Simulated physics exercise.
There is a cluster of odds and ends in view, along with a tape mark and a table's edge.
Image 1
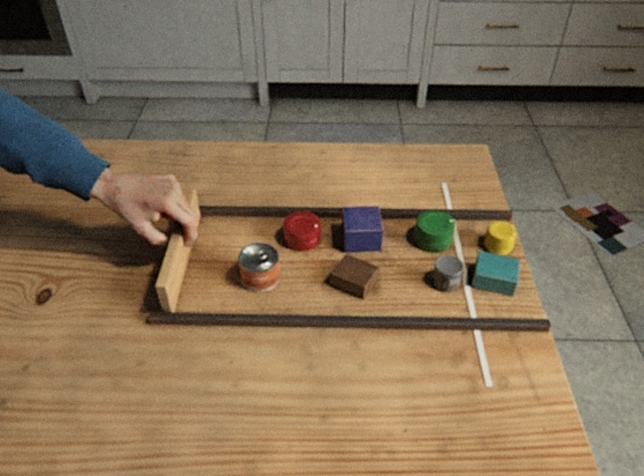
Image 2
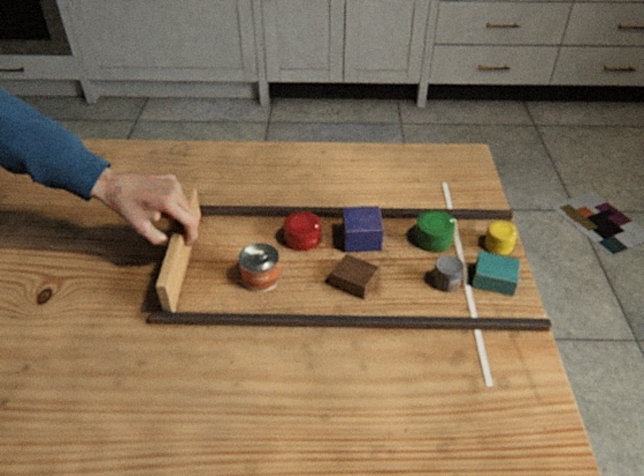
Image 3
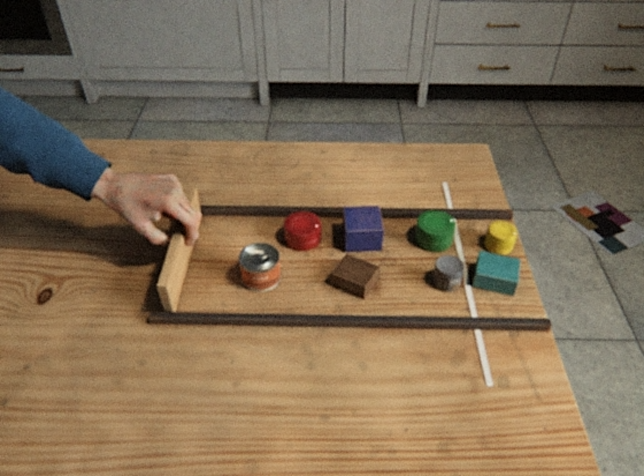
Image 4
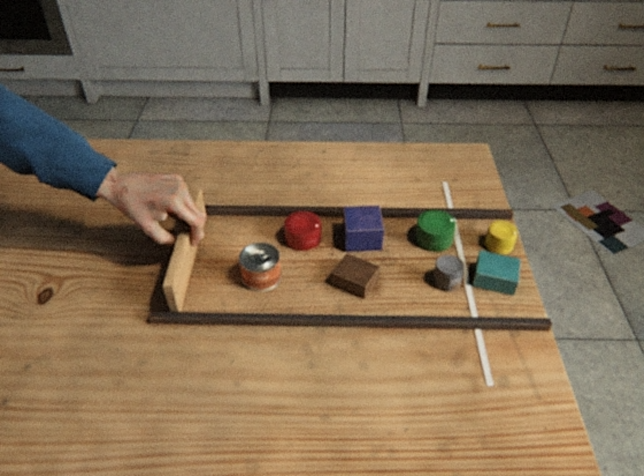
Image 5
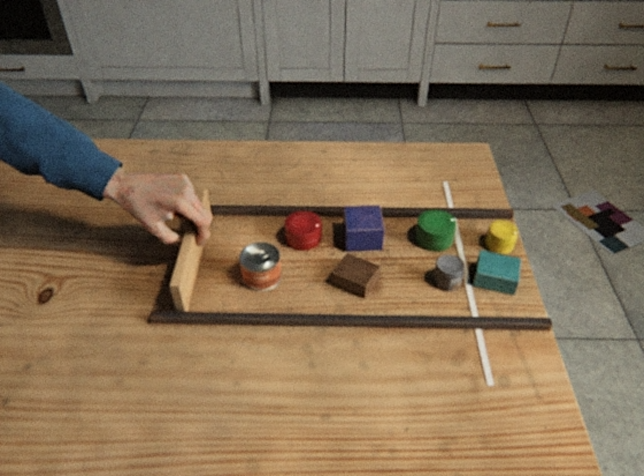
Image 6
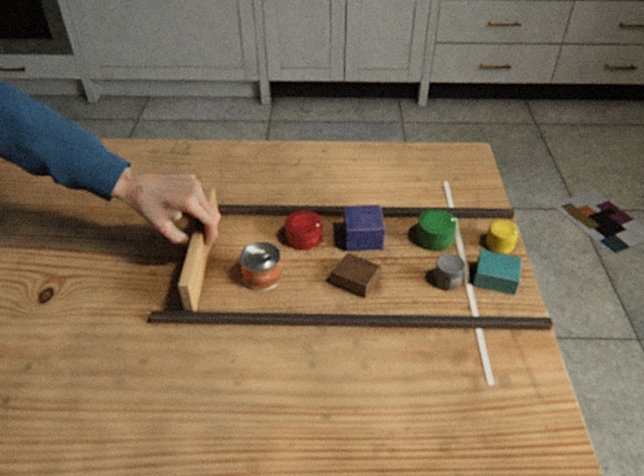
A hand in a blue sleeve held a wooden board upright between two dark rails on a table, then slid it slightly right, while the can, lids, blocks and grey tub stayed still.
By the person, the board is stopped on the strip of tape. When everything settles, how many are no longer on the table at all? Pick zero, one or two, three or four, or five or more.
Three or four are off the table.
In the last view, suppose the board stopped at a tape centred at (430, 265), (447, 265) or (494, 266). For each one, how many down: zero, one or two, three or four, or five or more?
In turn: One to two, either three or four, 5 or more.
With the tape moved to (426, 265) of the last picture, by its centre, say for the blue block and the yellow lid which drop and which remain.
Result: Blue block stays, yellow lid comes off.
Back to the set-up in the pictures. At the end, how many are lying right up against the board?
Count: 2.
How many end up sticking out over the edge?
Tally: 2.
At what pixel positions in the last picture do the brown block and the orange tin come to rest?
Middles: Around (530, 286) and around (490, 271).
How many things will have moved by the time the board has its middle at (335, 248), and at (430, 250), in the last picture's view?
At the first place 4, at the second 8.
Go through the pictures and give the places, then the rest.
Yellow lid (500, 238); turquoise block (496, 273); grey tub (448, 274); board (180, 247); tape (463, 267), in the first picture.
Turquoise block (496, 273); board (181, 247), in the second picture.
Grey tub (448, 274); blue block (362, 229), in the third picture.
Yellow lid (501, 238); green lid (435, 231), in the fourth picture.
Turquoise block (497, 272); red lid (303, 230), in the fifth picture.
Yellow lid (502, 237); turquoise block (498, 272); grey tub (449, 273); board (201, 246); tape (464, 265), in the sixth picture.
Soon after, none off yet; yellow lid at rest near (502, 237); turquoise block at rest near (498, 272); grey tub at rest near (449, 273).
After that, none off yet; yellow lid moving near (510, 237); turquoise block displaced a little near (514, 273); grey tub displaced about its own width near (481, 274).
In the end, the number that fall off is three or four; gone, green lid, grey tub, turquoise block and yellow lid.
